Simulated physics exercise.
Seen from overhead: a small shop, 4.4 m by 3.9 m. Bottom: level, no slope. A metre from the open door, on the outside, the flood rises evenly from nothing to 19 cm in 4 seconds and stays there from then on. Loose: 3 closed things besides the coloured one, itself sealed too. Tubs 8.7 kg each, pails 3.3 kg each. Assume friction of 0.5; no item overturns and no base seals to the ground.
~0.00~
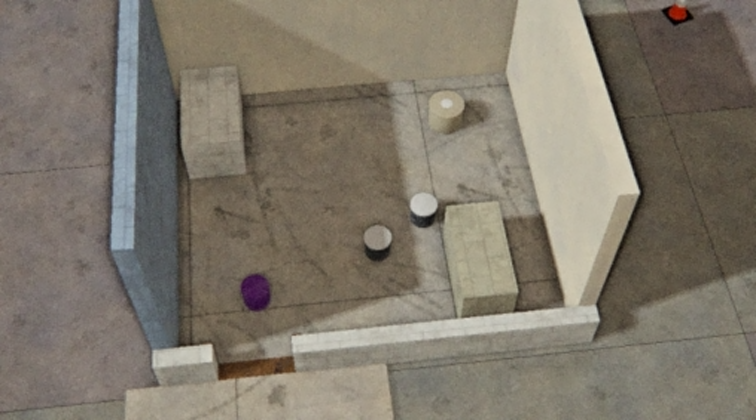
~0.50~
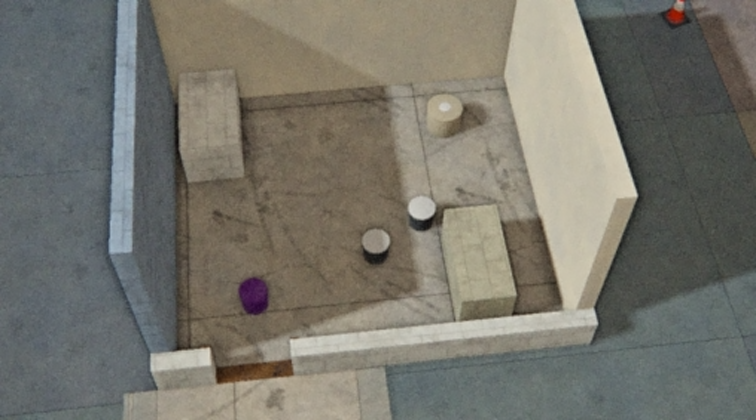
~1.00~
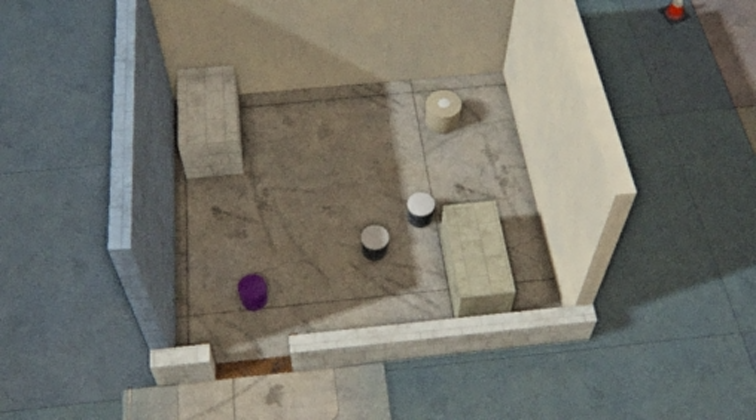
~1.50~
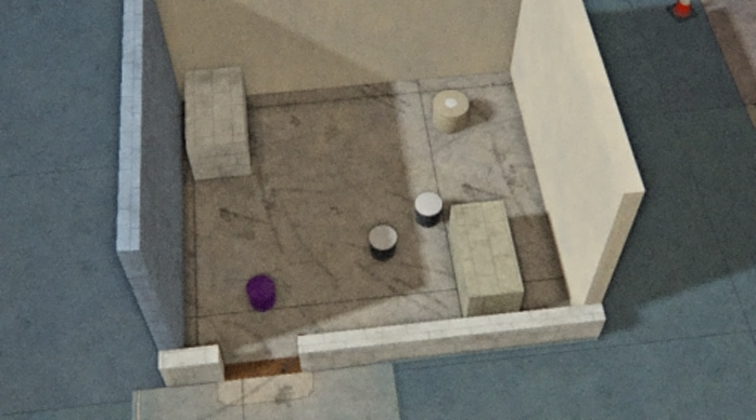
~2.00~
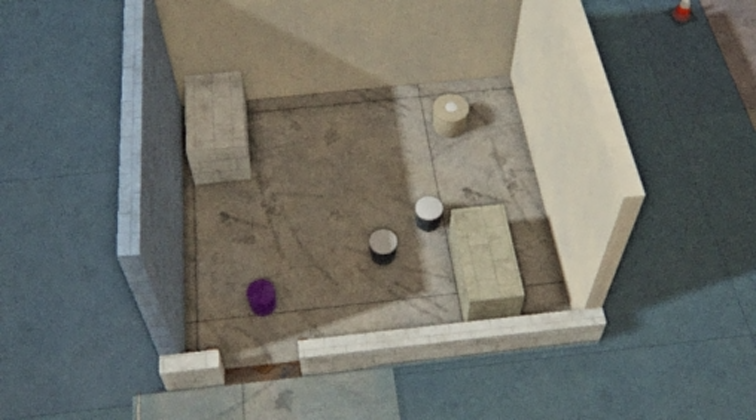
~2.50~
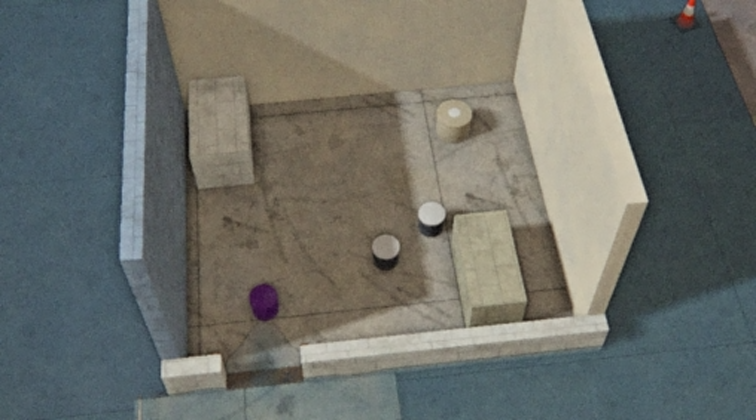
Blue-grey water surrounds a small, roofless shop, seen from overhead and just outside its open door at the lower left. Inside stand a purple pail near the doorway, two dark tubs with pale tops near the middle, a cream cylinder at the back, and two pale blocks. The water spreads across the outside paving, then over the path and into the doorway, while the objects stay put and the camera sways slightly.
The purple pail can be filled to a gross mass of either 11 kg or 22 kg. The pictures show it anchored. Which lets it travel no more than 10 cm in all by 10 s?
Only the heavier filling is enough.
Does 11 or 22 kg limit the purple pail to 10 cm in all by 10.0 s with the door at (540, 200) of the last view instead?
Then the lighter mass suffices.
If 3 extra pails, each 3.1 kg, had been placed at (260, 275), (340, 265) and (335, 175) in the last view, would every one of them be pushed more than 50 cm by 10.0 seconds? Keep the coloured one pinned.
Listed in order, they go beneath the bar, over the bar, over the bar.
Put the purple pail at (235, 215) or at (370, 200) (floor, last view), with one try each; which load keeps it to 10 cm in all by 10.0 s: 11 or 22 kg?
In turn: The smaller is enough; the smaller is enough.
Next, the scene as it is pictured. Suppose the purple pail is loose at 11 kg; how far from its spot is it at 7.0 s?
About 20 cm off its spot.
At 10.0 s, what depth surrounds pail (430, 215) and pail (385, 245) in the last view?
3 and 4 cm.
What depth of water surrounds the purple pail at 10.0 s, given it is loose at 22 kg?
Depth: Approx. 7 cm.
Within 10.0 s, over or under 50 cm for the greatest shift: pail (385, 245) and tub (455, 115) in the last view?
Beyond, below.
After 3.5 s the purple pail would be 0 cm from its start with 11 kg and 0 cm from its start with 22 kg; 5 cm of water round it then.
After 4.5 s the purple pail would be 6 cm from its start with 11 kg and 0 cm from its start with 22 kg; 6 cm of water round it then.
After 7.0 s the purple pail would be 19 cm from its start with 11 kg and 0 cm from its start with 22 kg; 6 cm of water round it then.
After 10.0 s the purple pail would be 27 cm from its start with 11 kg and 0 cm from its start with 22 kg; 7 cm of water round it then.
